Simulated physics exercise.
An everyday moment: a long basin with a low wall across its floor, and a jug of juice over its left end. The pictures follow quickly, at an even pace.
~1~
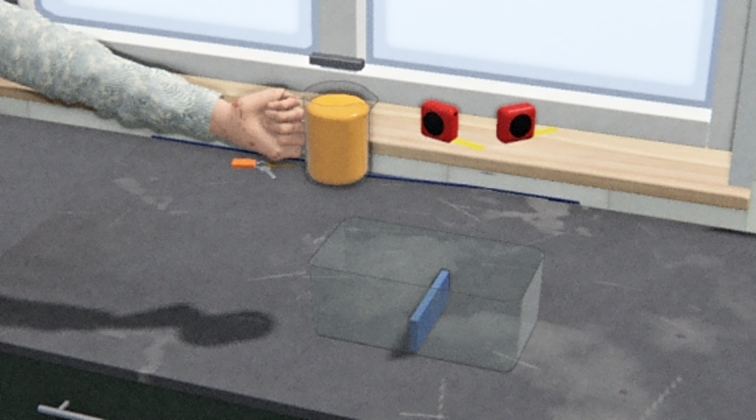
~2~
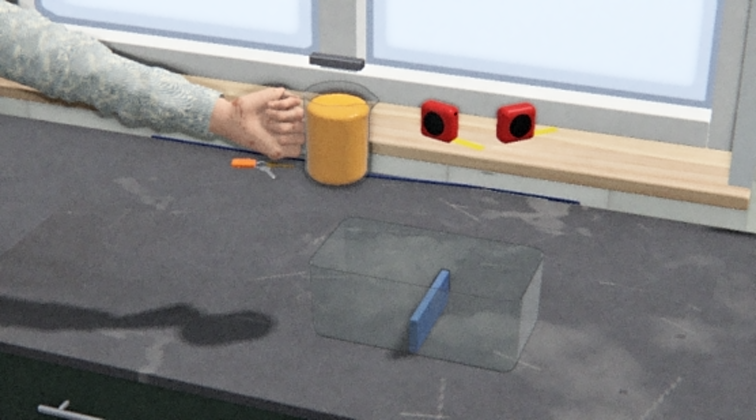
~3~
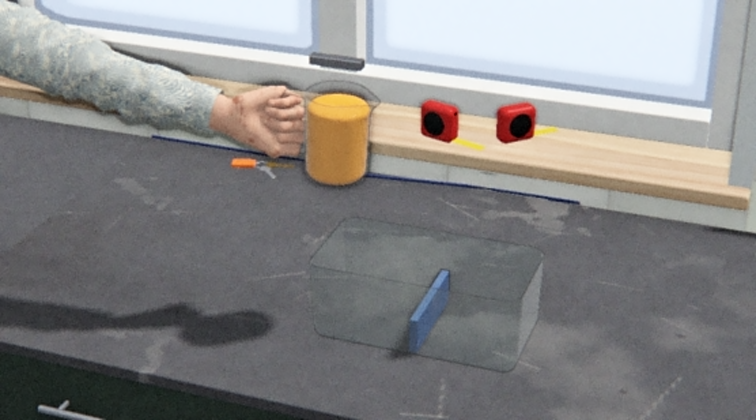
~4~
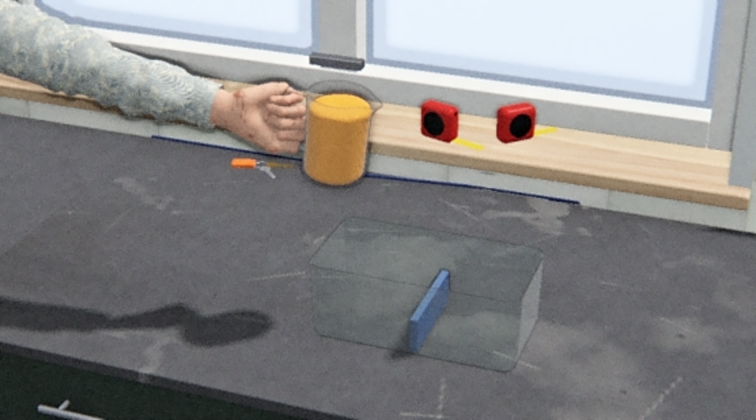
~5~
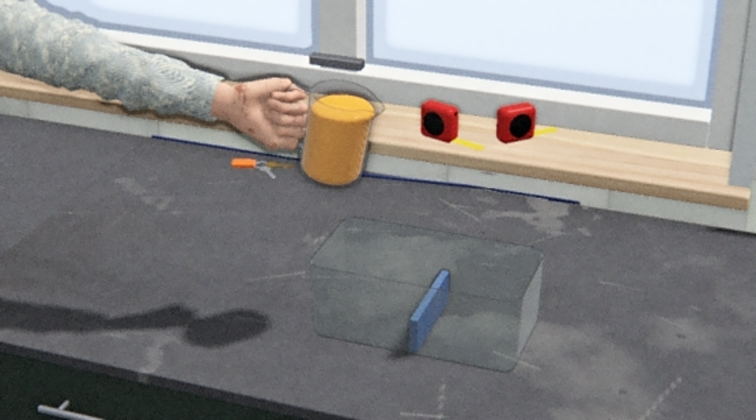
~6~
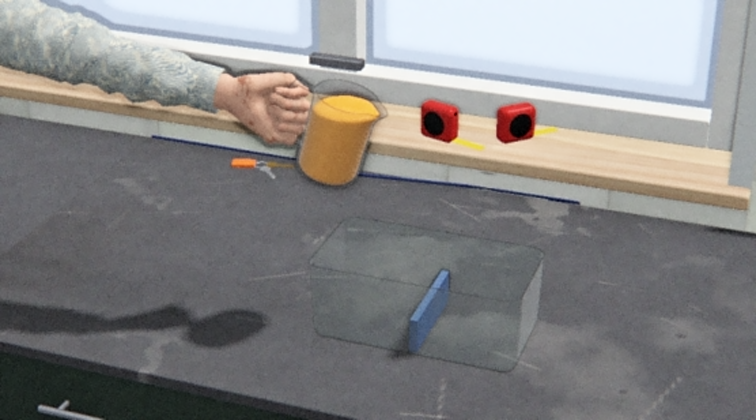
We see a hand beside a jug of orange juice on a dark counter, behind a clear basin with a low blue wall inside; the jug starts upright, then gradually leans a little to the right while the basin stays still.
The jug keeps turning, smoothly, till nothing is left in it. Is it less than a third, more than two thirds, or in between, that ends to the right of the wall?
It comes to from a third to two thirds.
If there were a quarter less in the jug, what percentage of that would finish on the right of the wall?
It comes to 35 per cent or so.
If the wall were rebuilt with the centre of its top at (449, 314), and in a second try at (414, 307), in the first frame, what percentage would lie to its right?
Near 15 % and 85 %.
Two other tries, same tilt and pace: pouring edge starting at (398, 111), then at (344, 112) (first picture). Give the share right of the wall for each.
Roughly 85 per cent, and 5 per cent.
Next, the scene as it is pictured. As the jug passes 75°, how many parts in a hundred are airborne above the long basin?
Near 15 %.
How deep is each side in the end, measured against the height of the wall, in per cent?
Left: 20 %. Right: 30 %.
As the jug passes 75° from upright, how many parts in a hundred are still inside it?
It comes to 80 per cent or so.
A moment on, the jug is tipped on its side and 78 per cent is still to pour, 0 is left of the wall and 4 right of it.
Next, the jug is tipped right over and 22 per cent is still to pour, 12 is left of the wall and 42 right of it.
Then the jug is tipped right over and 1 per cent is still to pour, 43 is left of the wall and 54 right of it.
Later the jug is tipped right over and 0 per cent is still to pour, 45 is left of the wall and 54 right of it.
Finally, 44 per cent lies left of the wall, 54 right of it and 1 outside.
